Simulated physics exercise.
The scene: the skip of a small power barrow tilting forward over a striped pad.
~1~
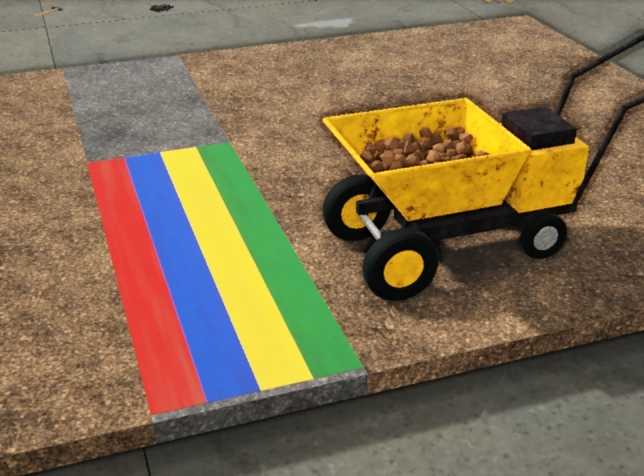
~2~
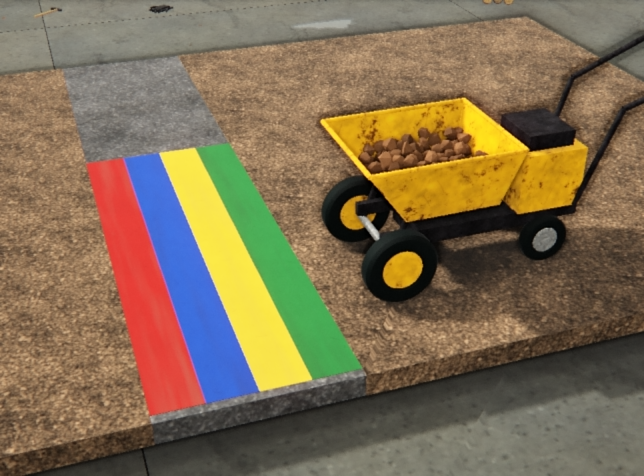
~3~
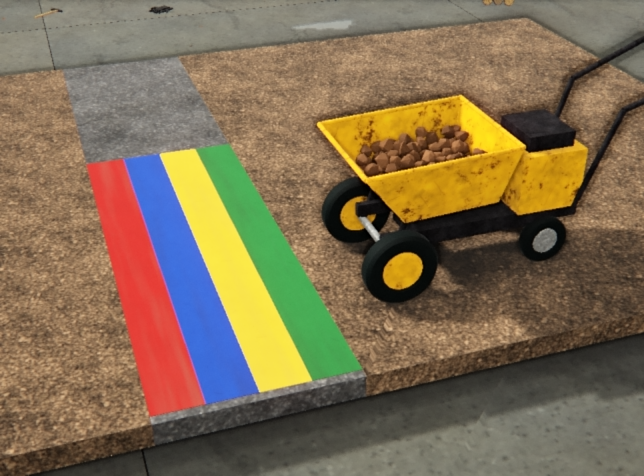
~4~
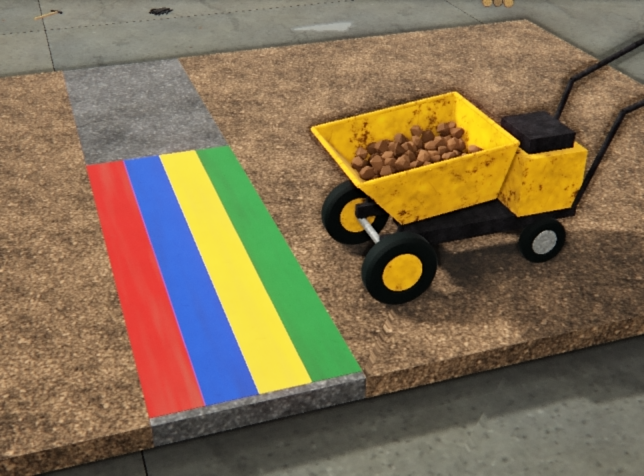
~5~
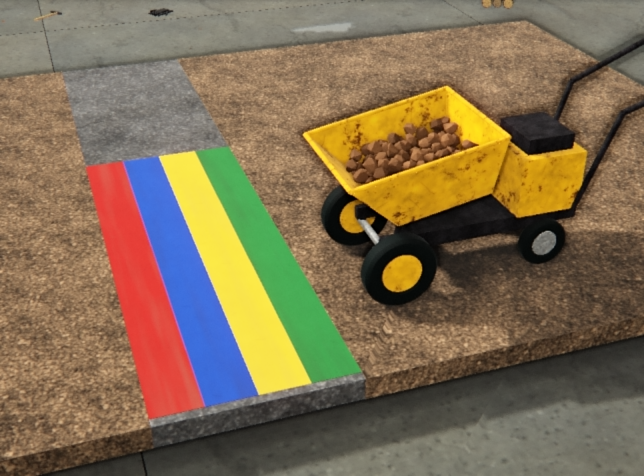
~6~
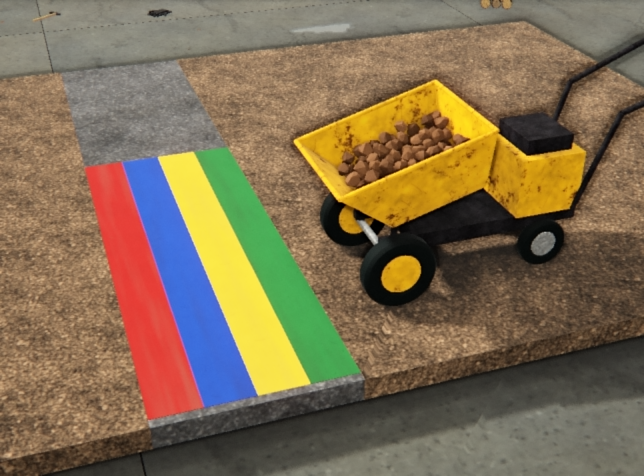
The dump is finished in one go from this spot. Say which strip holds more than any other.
The yellow one gets the largest share.
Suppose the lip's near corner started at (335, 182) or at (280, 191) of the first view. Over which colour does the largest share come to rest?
First that blue strip, then the red one.
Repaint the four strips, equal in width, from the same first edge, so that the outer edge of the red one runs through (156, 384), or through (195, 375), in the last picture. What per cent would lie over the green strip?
The first gives 10 %, the second 0 %.
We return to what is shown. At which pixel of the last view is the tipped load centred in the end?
Roughly at (237, 289).
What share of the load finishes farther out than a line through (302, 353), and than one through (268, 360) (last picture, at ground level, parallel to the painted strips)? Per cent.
The first gives 80 %, the second 40 %.
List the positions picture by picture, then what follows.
The first picture shows lip of the skip near (373, 176), level; top of the load near (414, 159), clay clods; green strip near (320, 340); yellow strip near (271, 350); blue strip near (221, 361); red strip near (169, 372).
The second picture shows lip of the skip near (370, 178), level; top of the load near (412, 159).
The third picture shows lip of the skip near (366, 181), tipped barely; top of the load near (429, 157).
The fourth picture shows lip of the skip near (359, 186), tipped a little; top of the load near (447, 158).
The fifth picture shows lip of the skip near (351, 192), tipped a little; top of the load near (436, 148).
The sixth picture shows lip of the skip near (340, 200), tipped clearly; top of the load near (428, 145); green strip near (318, 345); yellow strip near (269, 355); blue strip near (218, 366); red strip near (166, 377).
Shortly afterwards, skip tipped steeply; the whole lot in the skip.
Next, skip tipped steeply; all but a few in the skip; a little over the yellow strip.
Some moments later, skip tipped right over; near a third in the skip; a little over the green strip; near half over the yellow strip; a little over the blue strip; only a few over the red strip.
In the end, skip tipped right over; near a quarter in the skip; a little over the green strip; near half over the yellow strip; near a quarter over the blue strip; a little over the red strip; only a few off the paint.
